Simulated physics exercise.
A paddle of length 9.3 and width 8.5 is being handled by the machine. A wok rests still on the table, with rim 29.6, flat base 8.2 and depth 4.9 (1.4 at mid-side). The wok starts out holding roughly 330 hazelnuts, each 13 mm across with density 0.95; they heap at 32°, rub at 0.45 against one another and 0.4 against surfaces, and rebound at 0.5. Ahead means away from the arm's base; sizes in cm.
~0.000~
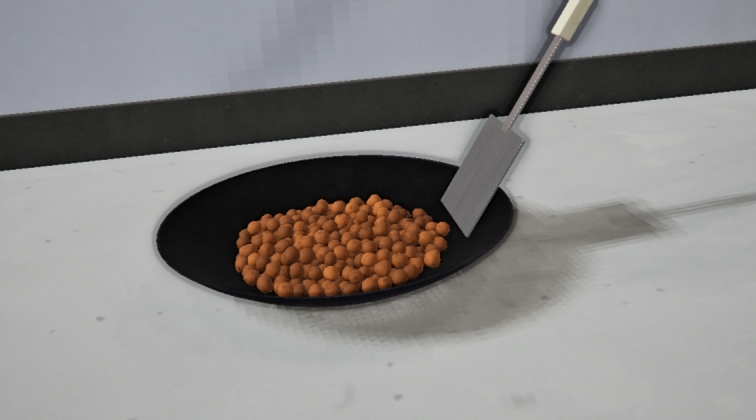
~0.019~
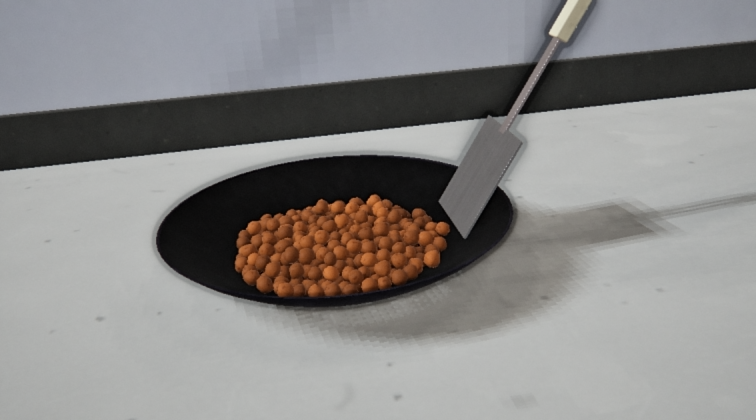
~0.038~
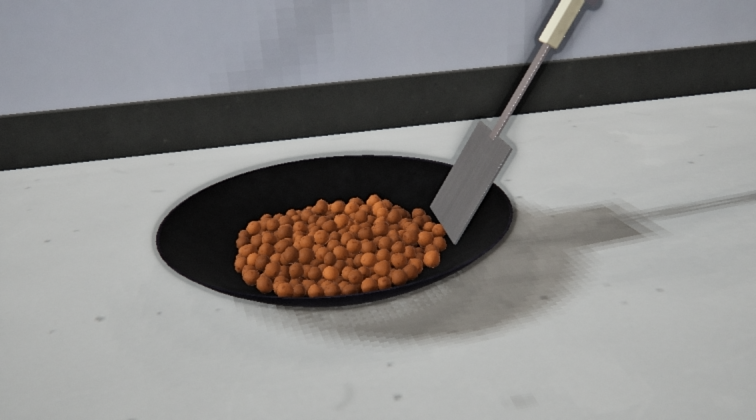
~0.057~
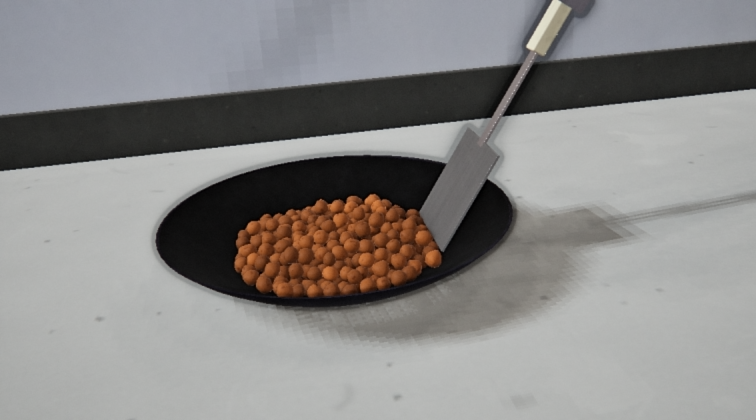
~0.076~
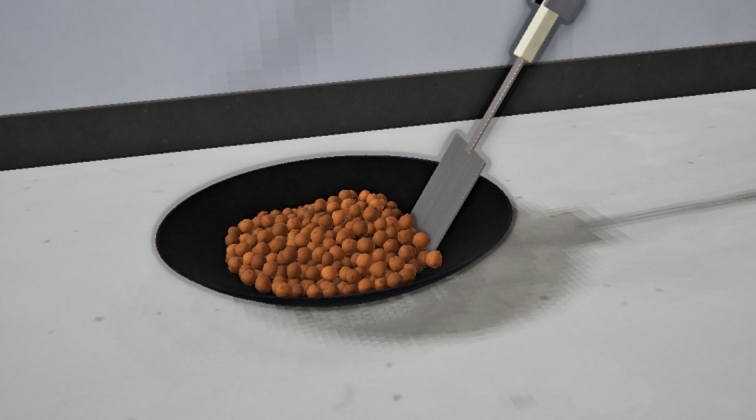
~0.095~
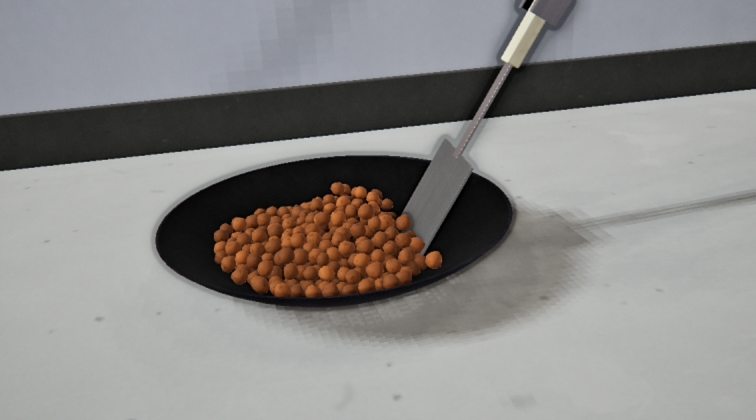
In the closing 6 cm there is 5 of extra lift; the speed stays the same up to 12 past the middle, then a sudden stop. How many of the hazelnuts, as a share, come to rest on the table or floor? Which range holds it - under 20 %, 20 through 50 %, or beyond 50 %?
The range 20 through 50 % holds it.
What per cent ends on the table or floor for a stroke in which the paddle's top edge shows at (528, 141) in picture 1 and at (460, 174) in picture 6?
I'd put it at roughly 35 per cent.
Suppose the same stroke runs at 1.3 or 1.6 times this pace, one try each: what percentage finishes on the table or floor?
Some 35 per cent, then some 45 per cent, on the table or floor.
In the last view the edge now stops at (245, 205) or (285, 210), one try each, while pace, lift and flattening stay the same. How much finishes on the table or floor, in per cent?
First try roughly 5 percent, second roughly 0 percent.
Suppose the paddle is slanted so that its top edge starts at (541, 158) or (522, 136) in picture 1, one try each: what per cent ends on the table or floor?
Some 30 per cent, then some 25 per cent.
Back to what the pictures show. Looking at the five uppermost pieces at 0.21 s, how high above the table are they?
About 5 centimetres.
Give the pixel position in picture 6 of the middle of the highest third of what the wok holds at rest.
It is centred near (248, 246) in the last view.
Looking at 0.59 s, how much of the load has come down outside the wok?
Roughly 30 percent of it.
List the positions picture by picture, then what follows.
The paddle top edge at (507, 127), sloping 58°; upper third of the load around (336, 234), from x 245 to 445, top at y 200; 332 in the wok, in the first frame.
The paddle top edge at (505, 128), sloping 58°; upper third of the load around (336, 234), from x 240 to 445, top at y 200, in the second frame.
The paddle top edge at (495, 134), sloping 58°; upper third of the load around (336, 234), from x 240 to 440, top at y 200, in the third frame.
The paddle top edge at (483, 141), sloping 58°; upper third of the load around (340, 234), from x 240 to 435, top at y 200, in the fourth frame.
The paddle top edge at (471, 147), sloping 58°; upper third of the load around (336, 232), from x 235 to 435, top at y 195, in the fifth frame.
The paddle top edge at (458, 152), sloping 58°; upper third of the load around (327, 233), from x 220 to 435, top at y 190; 332 in the wok, in the sixth frame.
After 0.21 s, sloping 58°, highest piece 5 above the table; 332 in the wok.
After 0.33 s, sloping 58°, highest piece 8 above the table; 327 in the wok, 5 on the blade or in flight.
After 0.59 s, sloping 58°, highest piece 4 above the table; 225 in the wok, 106 on the table or floor, 1 on the blade or in flight.
After 1.64 s, sloping 58°, highest piece 4 above the table; 225 in the wok, 107 on the table or floor.
In the end, 225 in the wok, 107 on the table or floor. That is 32 % on the table or floor.
